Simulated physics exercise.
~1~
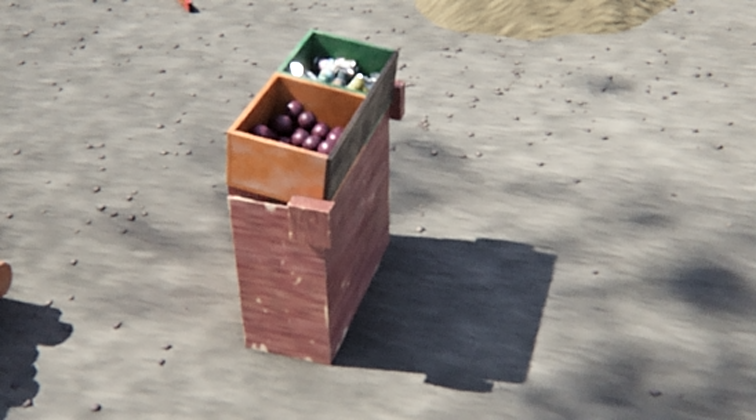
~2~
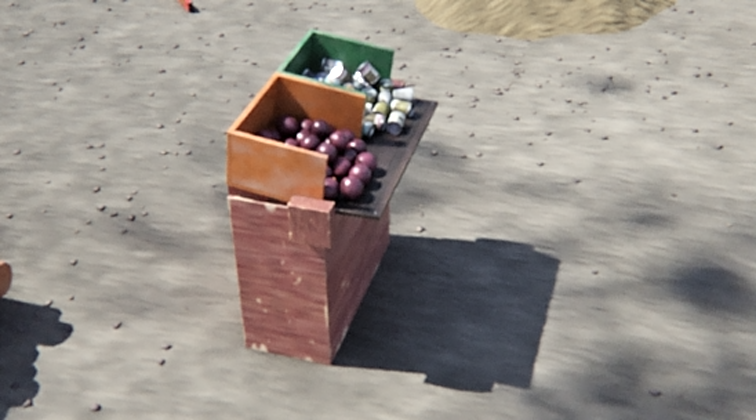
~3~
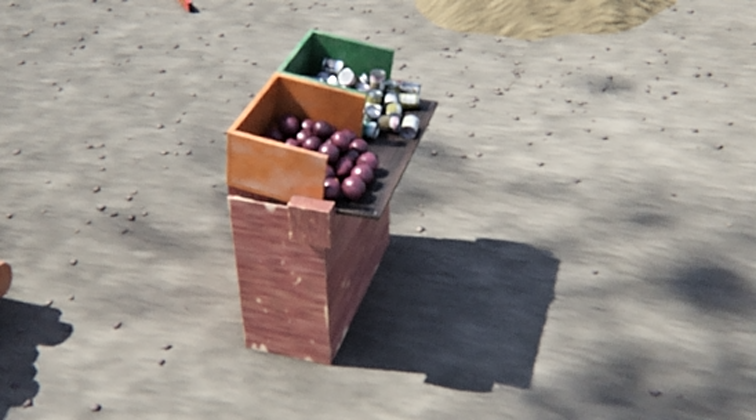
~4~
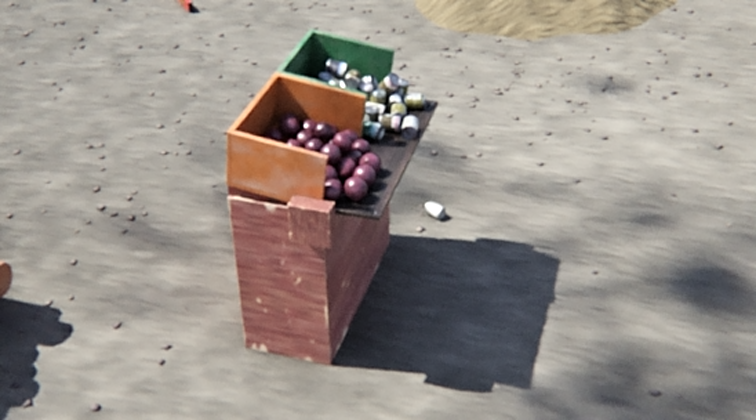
To begin with, a green bin of small tins and an orange bin of dark red onions sit side by side on a weathered reddish block, on gritty grey ground, with a flap closing their right side. The flap swings down and open to the right, and onions and tins spill forward onto it. The onions settle in a cluster, while the tins shift a little farther toward the outer edge. Then a single tin drops off and lands on the ground to the right of the block. At the end, the other tins and all the onions remain in the bins and on the lowered flap.
